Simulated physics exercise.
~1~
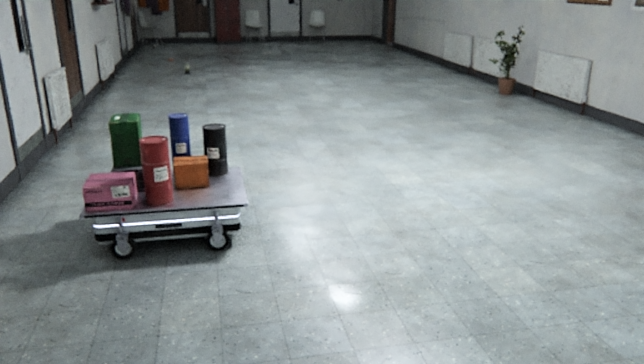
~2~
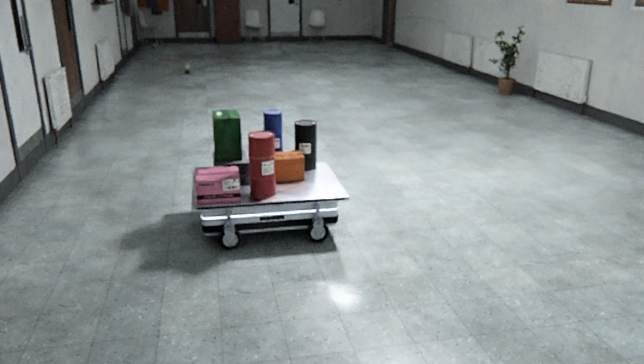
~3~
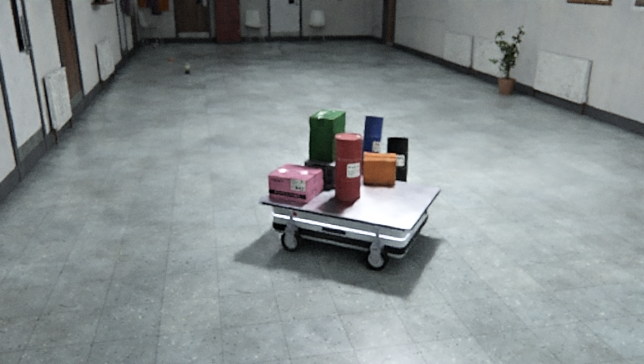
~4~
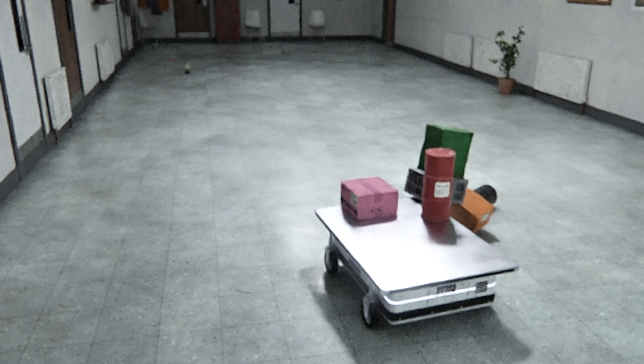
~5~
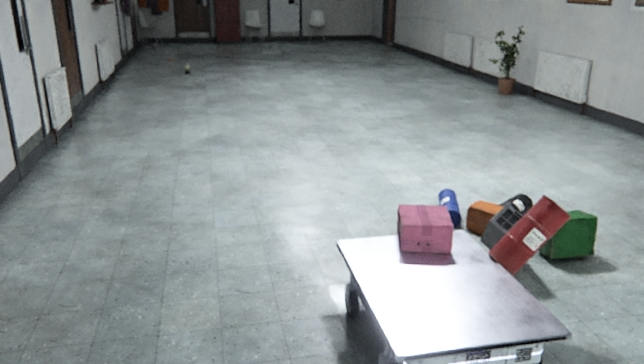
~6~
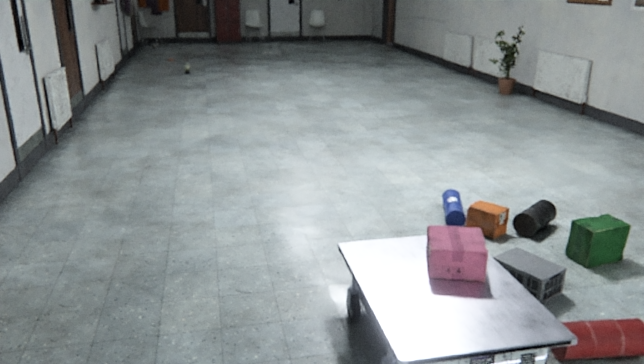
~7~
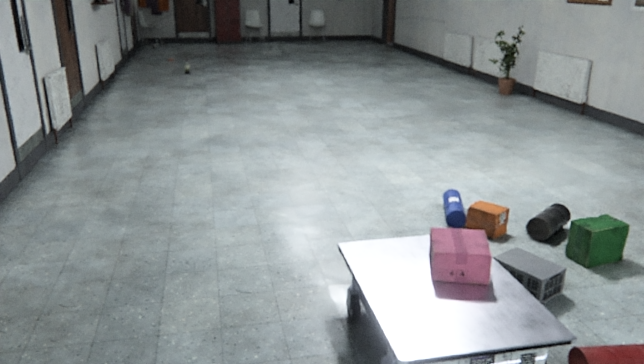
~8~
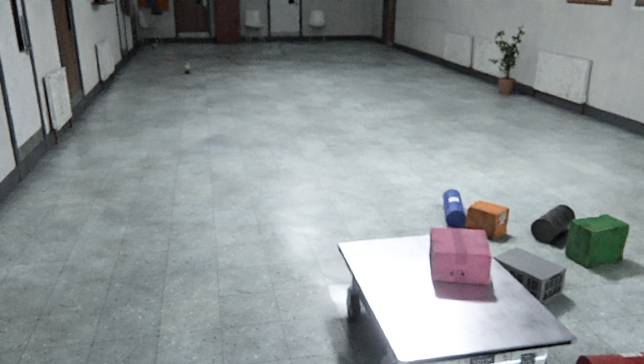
Wheeled cart rolling right and turning toward the camera, spilling canisters and boxes onto the floor, stopping with only the pink parcel aboard.
